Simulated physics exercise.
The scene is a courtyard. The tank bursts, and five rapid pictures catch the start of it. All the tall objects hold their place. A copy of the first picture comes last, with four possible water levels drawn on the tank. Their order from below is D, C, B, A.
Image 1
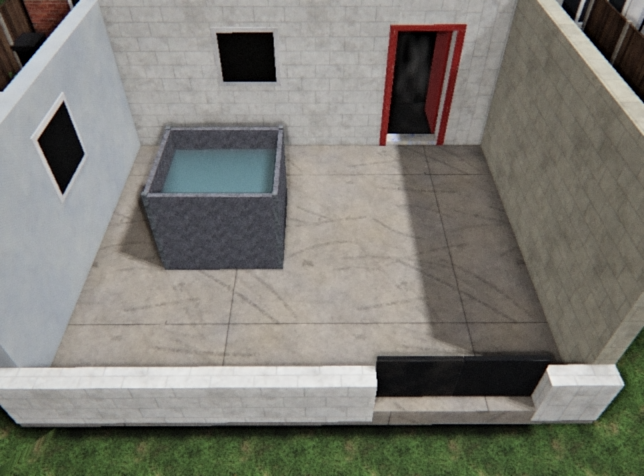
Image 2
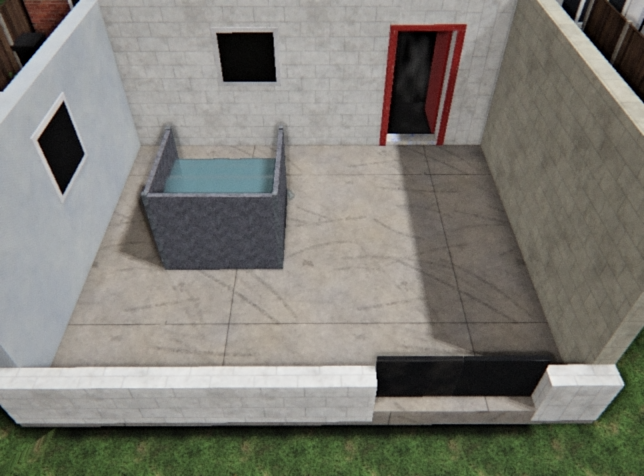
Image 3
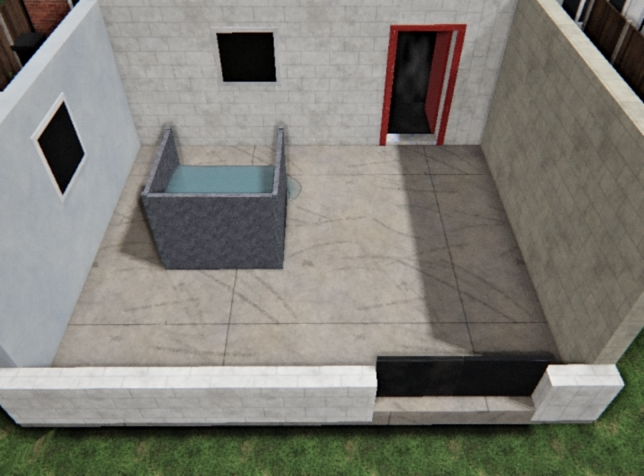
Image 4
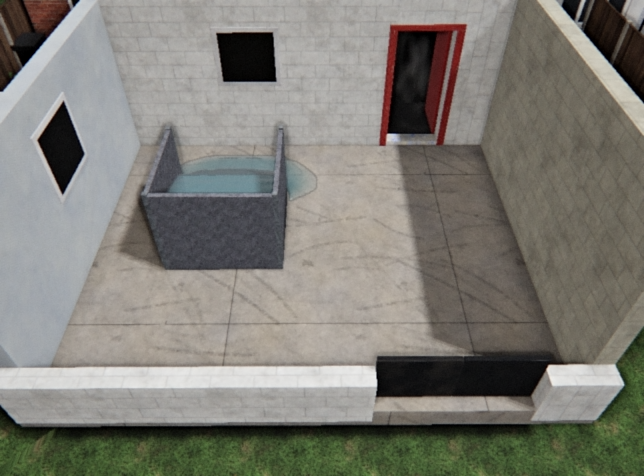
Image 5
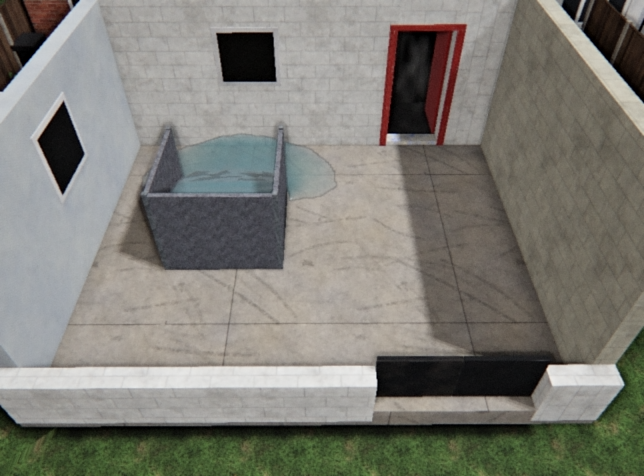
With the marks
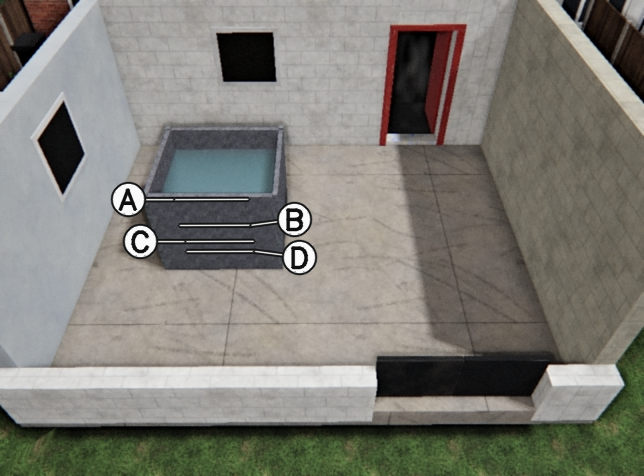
The video shows a walled courtyard with a red doorway and a dark stone tank of still water; the tank's back side disappears, and water flows out behind it, spreading across the paved ground and rightward past the tank.
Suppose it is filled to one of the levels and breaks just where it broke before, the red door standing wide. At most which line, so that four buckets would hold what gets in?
B is the one.
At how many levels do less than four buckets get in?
Three of the four.
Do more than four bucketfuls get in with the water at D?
No, not at all.
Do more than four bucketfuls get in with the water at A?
Yes.
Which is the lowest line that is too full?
It is A.
On the marked copy, A at (210, 199); B at (215, 225); C at (218, 241); D at (220, 251); from the bottom up D, C, B, A.
With A, about 11 bucketfuls get in.
With B, a bucket or two gets in.
With C, nothing gets over.
With D, nothing gets over.
